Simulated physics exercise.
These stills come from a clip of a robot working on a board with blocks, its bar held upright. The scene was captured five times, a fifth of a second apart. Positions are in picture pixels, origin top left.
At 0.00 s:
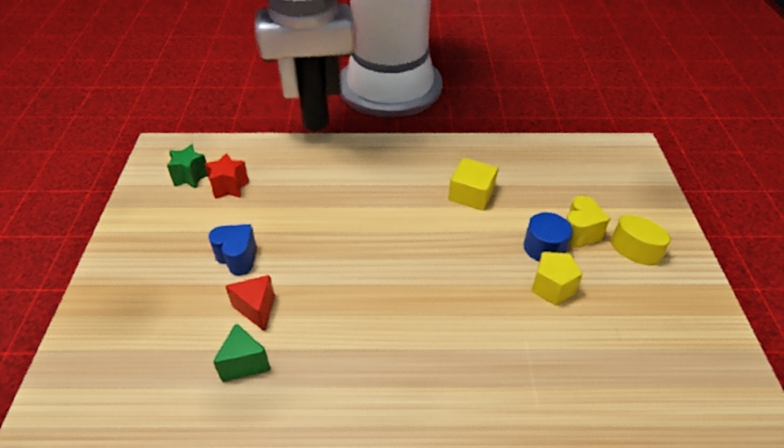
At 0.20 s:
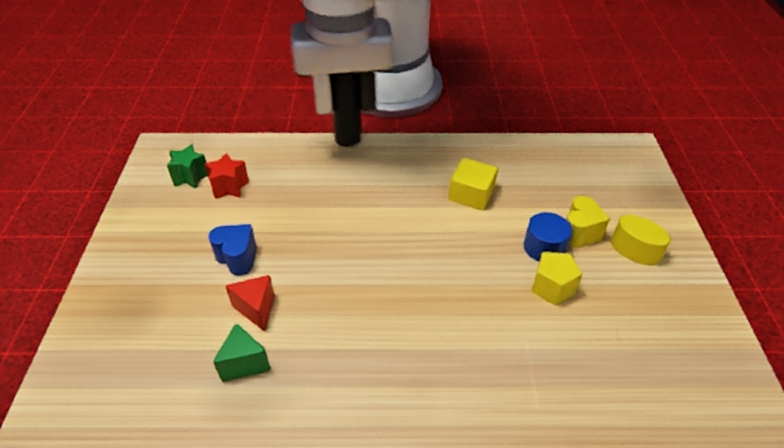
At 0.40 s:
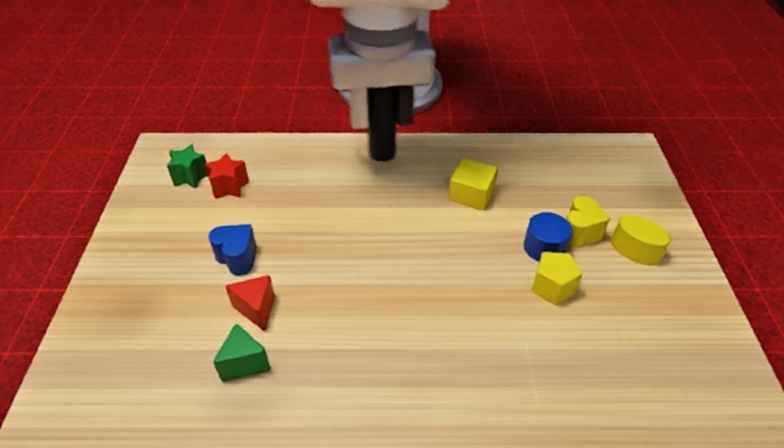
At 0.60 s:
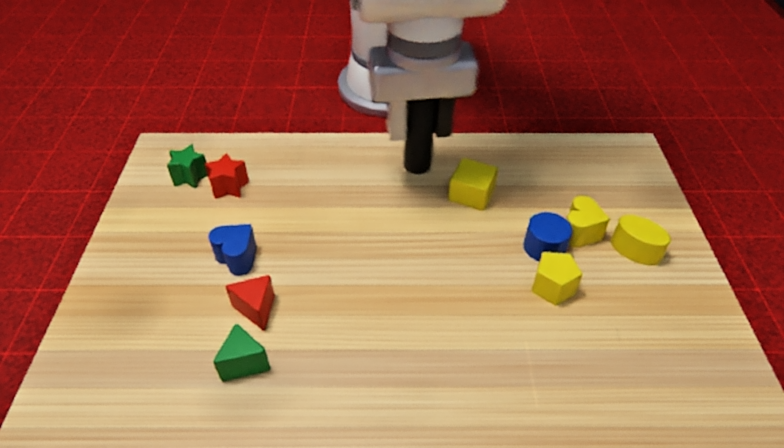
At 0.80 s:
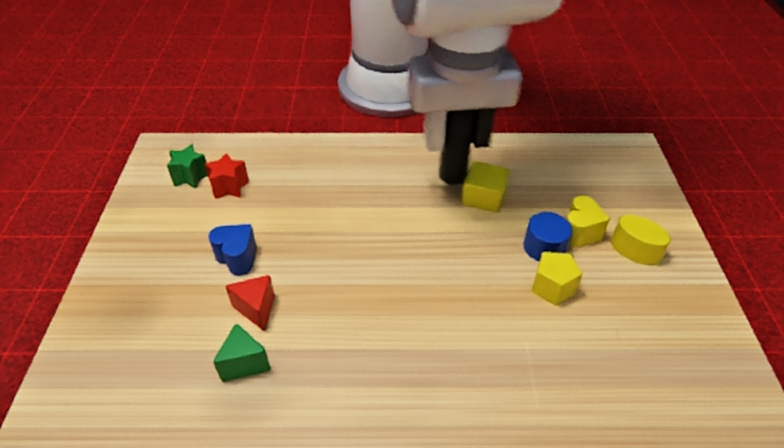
A pale wooden board lies on a red gridded floor, seen from above and in front by a still camera. Green and red stars, a blue heart and red and green triangular blocks sit at left, with a yellow cube, blue disc and yellow heart, oval and pentagon at right. A robot arm sweeps its black bar rightward and slightly nearer, then nudges the cube a little right.
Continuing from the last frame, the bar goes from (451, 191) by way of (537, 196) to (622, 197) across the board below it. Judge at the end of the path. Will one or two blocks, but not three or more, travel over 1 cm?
Final answer: No.
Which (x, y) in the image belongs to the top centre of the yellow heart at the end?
It should be at (609, 222) by then.
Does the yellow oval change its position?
The answer is yes.
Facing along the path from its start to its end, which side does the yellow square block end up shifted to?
The answer is right.
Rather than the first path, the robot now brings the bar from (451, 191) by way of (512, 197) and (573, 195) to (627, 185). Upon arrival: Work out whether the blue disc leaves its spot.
Not moved.
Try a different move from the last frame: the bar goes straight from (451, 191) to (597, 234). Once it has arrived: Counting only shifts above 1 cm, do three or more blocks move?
My answer is yes.
What follows on the original path. One third of the way, bar at (511, 180); yellow square block at (547, 182).
Two thirds of the way, bar at (570, 182); yellow square block at (607, 190), turned 35° clockwise; yellow heart at (607, 220), turned 70° clockwise; yellow oval at (654, 235), turned 15° anticlockwise.
At the end, bar at (628, 182); yellow square block at (637, 200), turned 70° clockwise; blue disc in place; yellow heart at (609, 222), turned 85° clockwise; yellow oval at (658, 239), turned 30° anticlockwise.
